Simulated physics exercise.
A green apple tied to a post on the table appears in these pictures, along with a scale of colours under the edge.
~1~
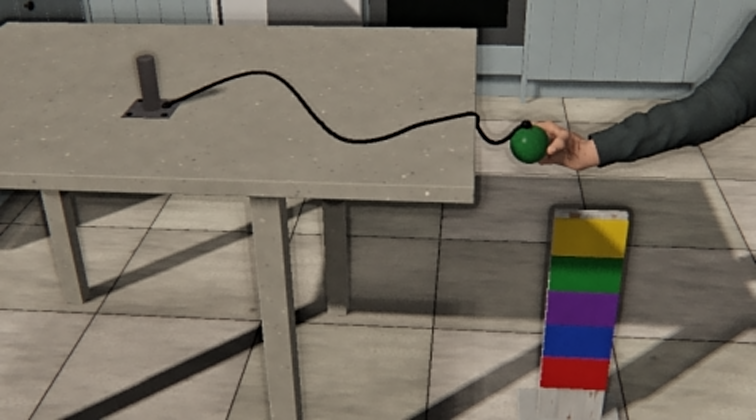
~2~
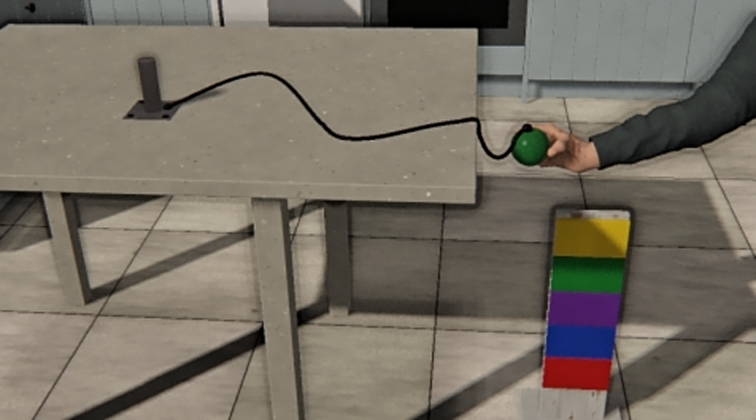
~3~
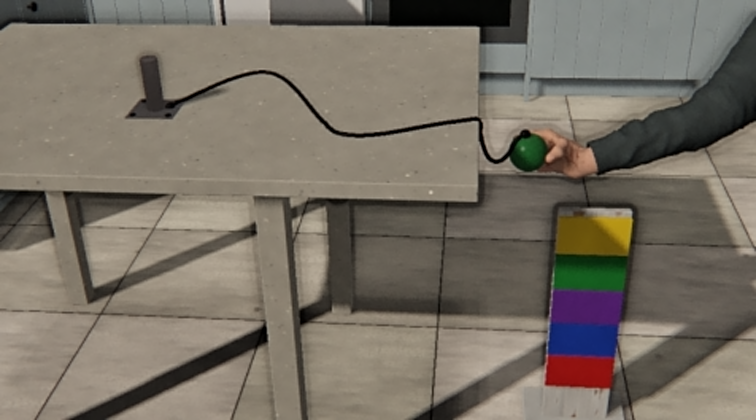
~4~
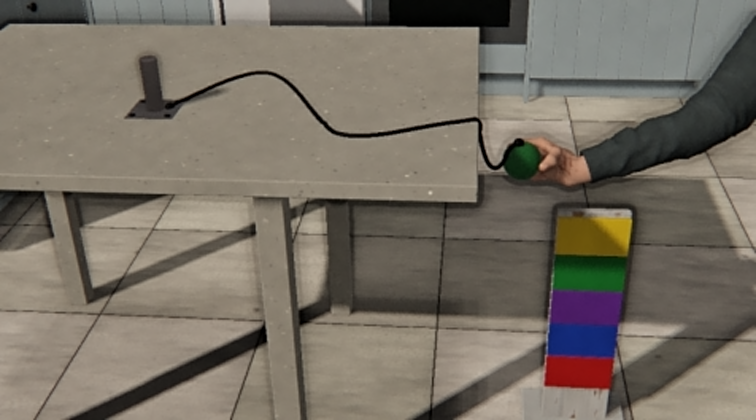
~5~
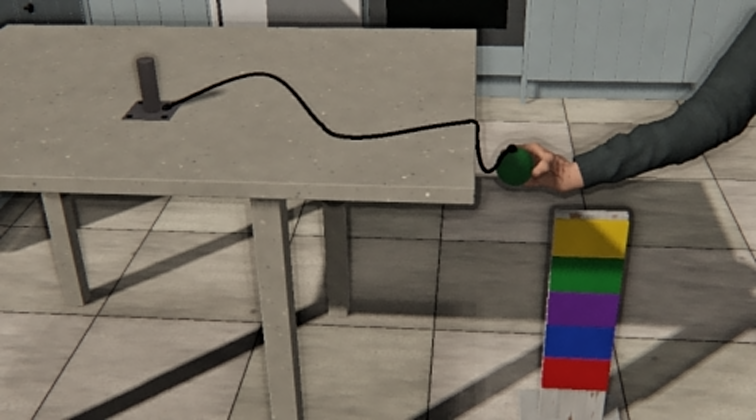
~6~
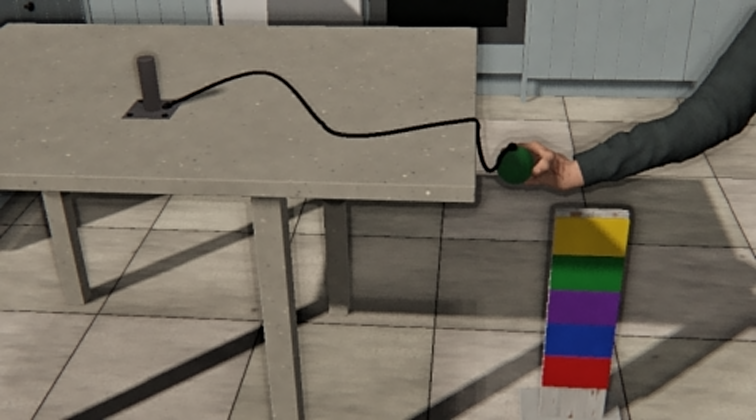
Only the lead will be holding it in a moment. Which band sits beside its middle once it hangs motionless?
The blue band.
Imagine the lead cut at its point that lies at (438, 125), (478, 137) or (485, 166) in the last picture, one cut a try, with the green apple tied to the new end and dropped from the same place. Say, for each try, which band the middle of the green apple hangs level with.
First try: Yellow; second try: Green; third try: Purple.
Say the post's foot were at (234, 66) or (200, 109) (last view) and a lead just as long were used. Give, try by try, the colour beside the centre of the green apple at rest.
For the first try, red; for the second, red.
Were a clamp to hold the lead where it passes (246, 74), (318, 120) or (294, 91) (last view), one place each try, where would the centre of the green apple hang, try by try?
First (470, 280), next (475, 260), last (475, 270).
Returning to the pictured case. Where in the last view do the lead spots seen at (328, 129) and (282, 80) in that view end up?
Roughly at (474, 107), and the other roughly at (333, 105).
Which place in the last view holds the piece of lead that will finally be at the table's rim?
In the last picture it is at roughly (328, 129).
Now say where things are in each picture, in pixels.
The first frame shows green apple (530, 144); yellow (590, 239); green (586, 276); purple (582, 310); blue (578, 343); red (575, 375).
The second frame shows green apple (530, 146); lead through (202, 92) (277, 78) (310, 110) (368, 139) (467, 121).
The third frame shows green apple (528, 152).
The fourth frame shows green apple (522, 161); lead through (204, 91) (279, 77) (311, 109) (373, 136) (474, 122).
The fifth frame shows green apple (515, 167).
The sixth frame shows green apple (515, 165); lead through (201, 91) (276, 77) (309, 109) (371, 136) (472, 122).
Early on, apple near (458, 319); level with blue.
Midway, apple near (476, 335); level with blue.
Finally, apple near (468, 332); level with blue. Its middle rests at the blue band.
